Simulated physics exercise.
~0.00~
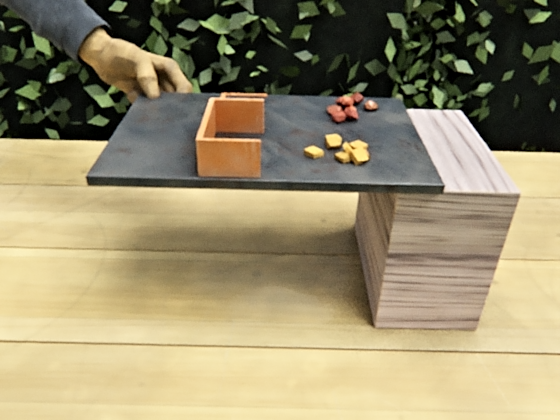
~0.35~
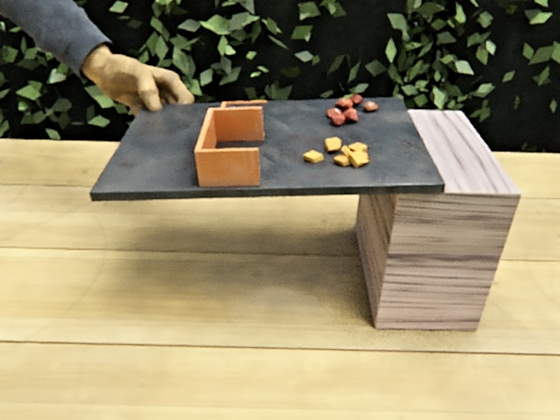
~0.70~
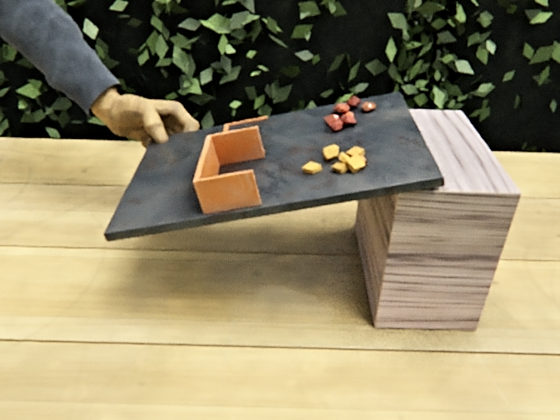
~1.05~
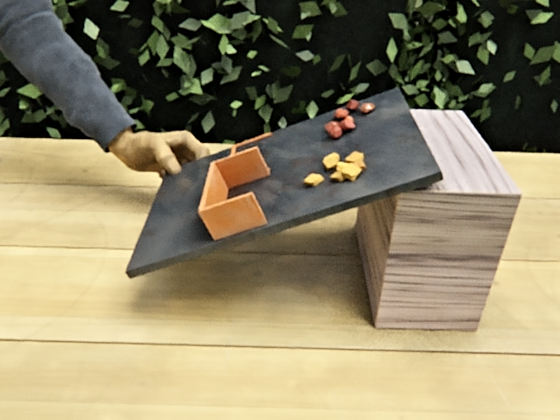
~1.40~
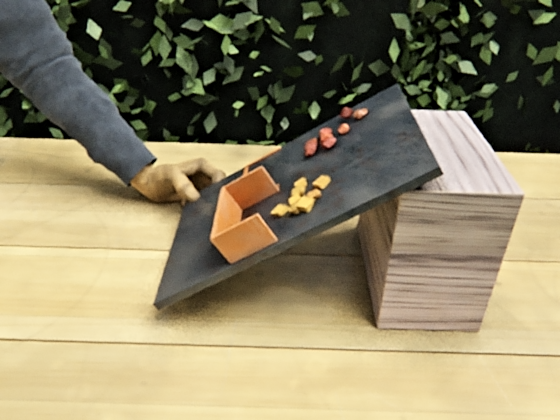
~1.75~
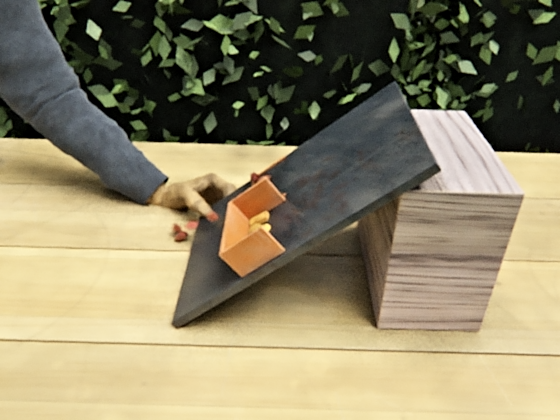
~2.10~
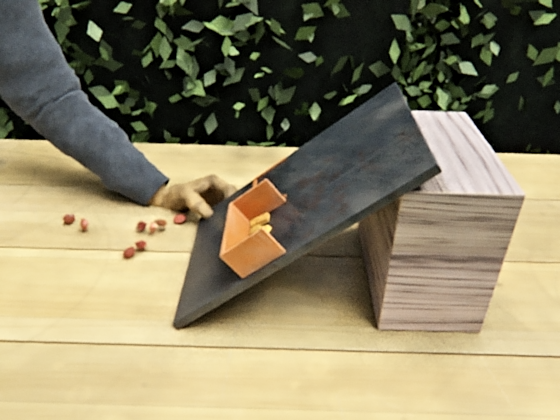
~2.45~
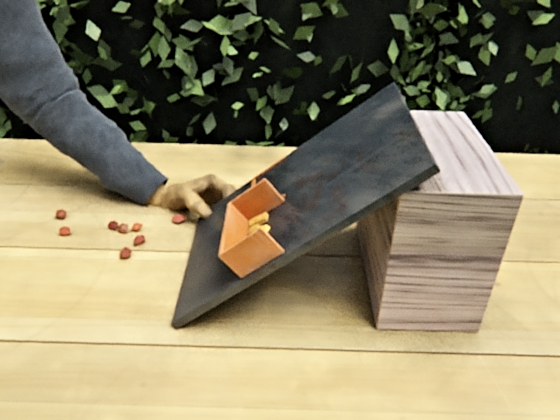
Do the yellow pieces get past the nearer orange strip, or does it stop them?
The nearer orange strip stops the yellow pieces, and they stay gathered behind it. The red pieces get past the farther strip and end up on the table.
